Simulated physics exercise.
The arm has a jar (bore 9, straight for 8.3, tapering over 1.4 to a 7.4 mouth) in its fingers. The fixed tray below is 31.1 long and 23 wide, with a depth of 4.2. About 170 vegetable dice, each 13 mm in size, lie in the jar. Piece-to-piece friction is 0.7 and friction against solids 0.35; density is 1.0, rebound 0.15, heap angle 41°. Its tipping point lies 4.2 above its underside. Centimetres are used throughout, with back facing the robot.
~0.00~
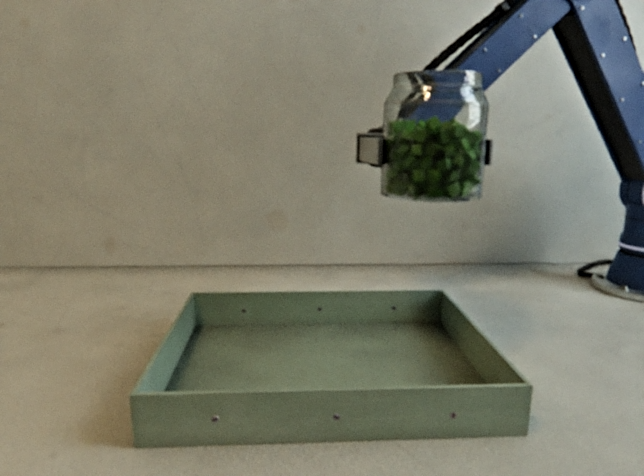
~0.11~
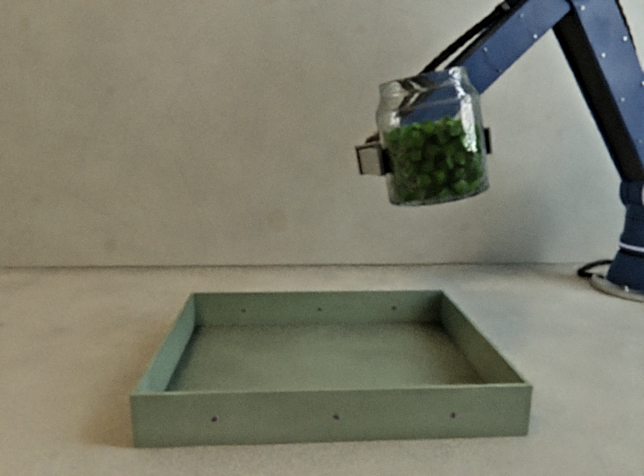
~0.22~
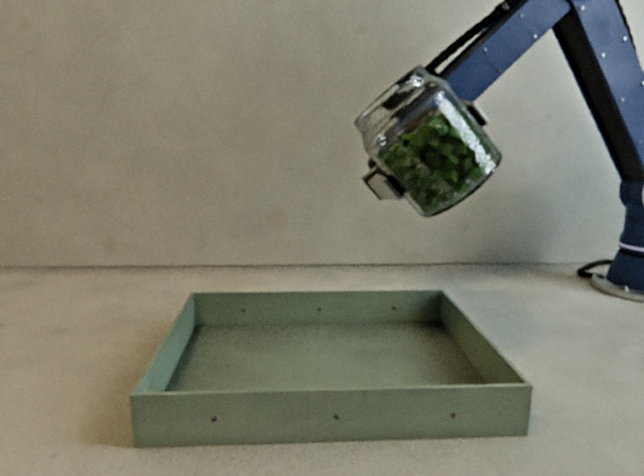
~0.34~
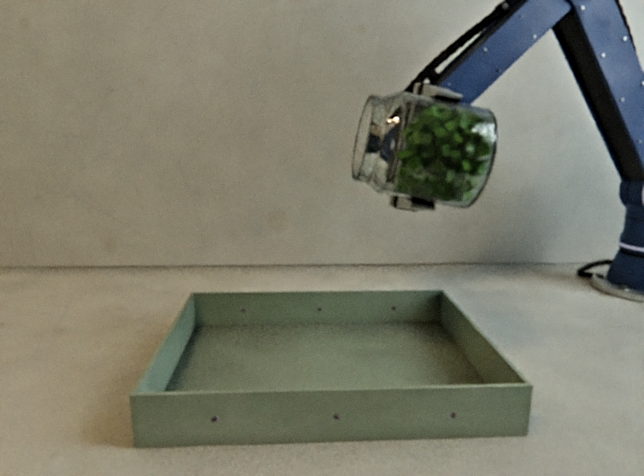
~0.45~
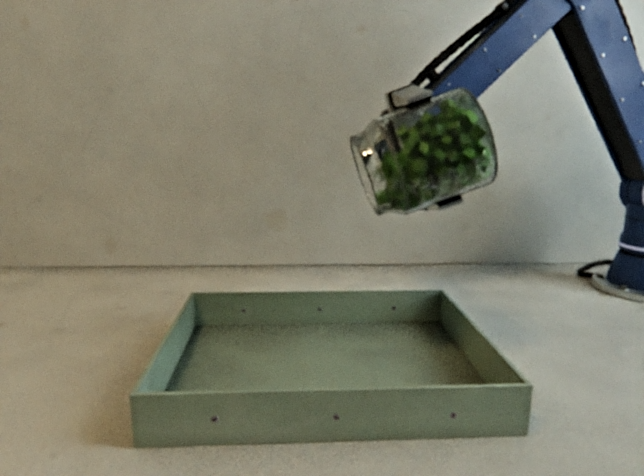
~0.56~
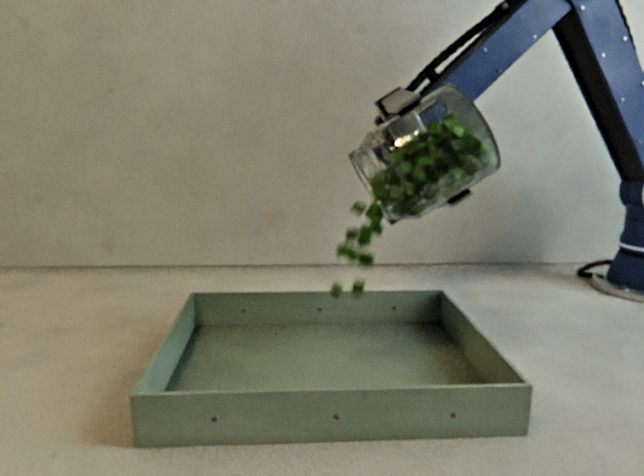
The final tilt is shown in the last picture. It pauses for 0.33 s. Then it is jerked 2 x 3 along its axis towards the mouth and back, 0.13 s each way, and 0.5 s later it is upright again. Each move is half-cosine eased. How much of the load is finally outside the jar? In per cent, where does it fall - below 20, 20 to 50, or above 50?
It falls above 50 per cent.
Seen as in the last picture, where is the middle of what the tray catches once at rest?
About (319, 361).
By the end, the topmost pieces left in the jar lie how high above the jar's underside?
About 4.0 cm.
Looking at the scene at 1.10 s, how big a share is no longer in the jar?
About 40 percent.
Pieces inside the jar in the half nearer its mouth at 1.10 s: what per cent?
Around 95 percent.
After 1.10 s, tipped 122°, highest piece 21 above the table; 104 in the jar, 59 in the tray, 10 in flight or on a rim.
After 1.64 s, tipped 69°, highest piece 23 above the table; 129 in the tray, 44 in the jar.
After 2.11 s, upright, highest piece 23 above the table; 130 in the tray, 43 in the jar.
After 2.81 s, upright, highest piece 23 above the table; 130 in the tray, 43 in the jar.
At rest, 130 in the tray, 43 in the jar. That is 75 % outside the jar.
